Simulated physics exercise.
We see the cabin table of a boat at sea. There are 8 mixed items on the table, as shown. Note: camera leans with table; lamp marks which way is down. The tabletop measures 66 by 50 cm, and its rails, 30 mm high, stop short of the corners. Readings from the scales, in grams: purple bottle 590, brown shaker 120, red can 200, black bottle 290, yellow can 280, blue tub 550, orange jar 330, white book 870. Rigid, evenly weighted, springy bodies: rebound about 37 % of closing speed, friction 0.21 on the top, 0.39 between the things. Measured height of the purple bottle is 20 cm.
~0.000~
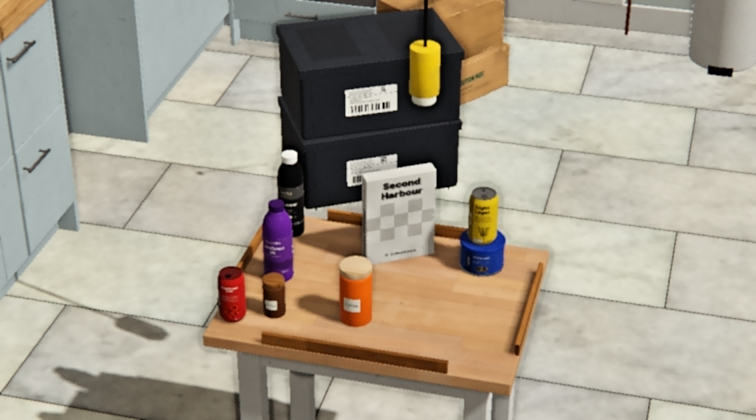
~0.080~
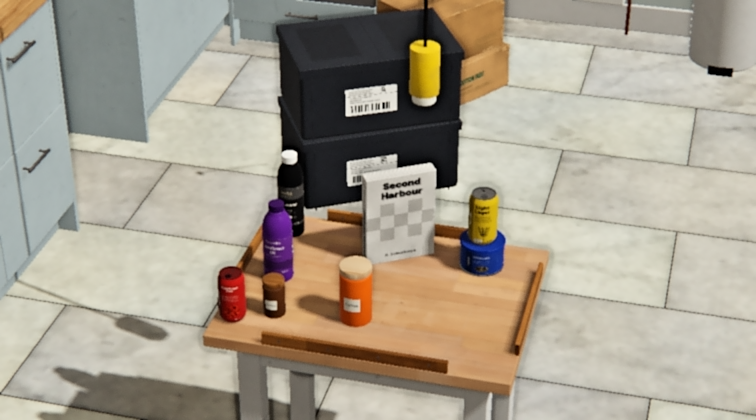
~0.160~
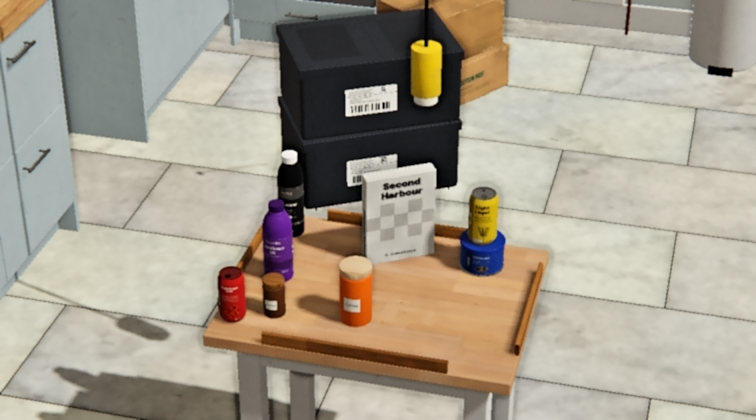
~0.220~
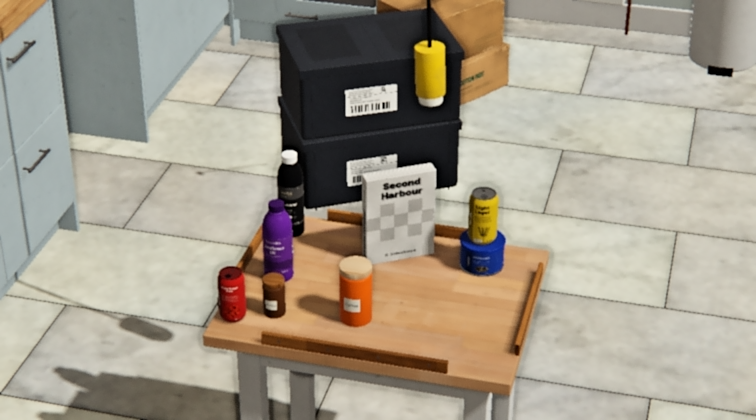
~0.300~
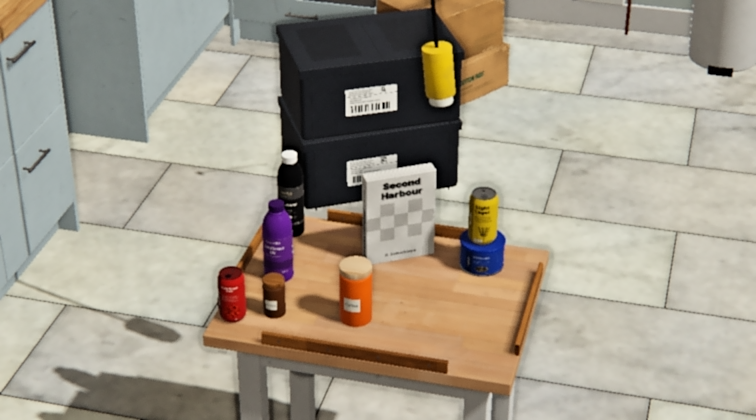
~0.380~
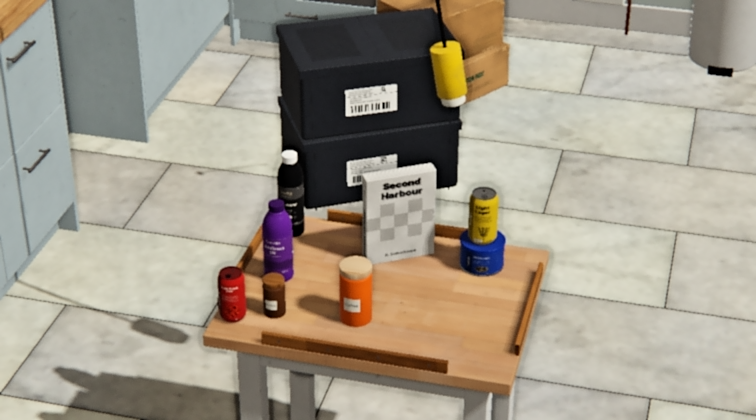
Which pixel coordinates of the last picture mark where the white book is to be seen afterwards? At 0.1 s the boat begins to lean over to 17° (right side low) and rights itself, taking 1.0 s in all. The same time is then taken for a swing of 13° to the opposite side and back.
The white book is to be seen near (429, 219) in pixels.
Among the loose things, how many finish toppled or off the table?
The count is 0.
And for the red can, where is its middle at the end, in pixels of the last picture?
It ends up near (262, 300).
Around 0.78 s, boat heeled 12°, right side down; white book shifted 4 cm near (416, 217); black bottle shifted 4 cm; red can shifted 4 cm.
Around 0.88 s, boat heeled 7°, right side down; white book shifted 6 cm near (425, 218); black bottle shifted 6 cm; purple bottle shifted 6 cm.
Finally (2.7 s), not toppled but over 5 cm from the start, purple bottle, brown shaker, red can, black bottle, yellow can, blue tub, orange jar and white book. Final places as that camera would see them, white book near (429, 219).
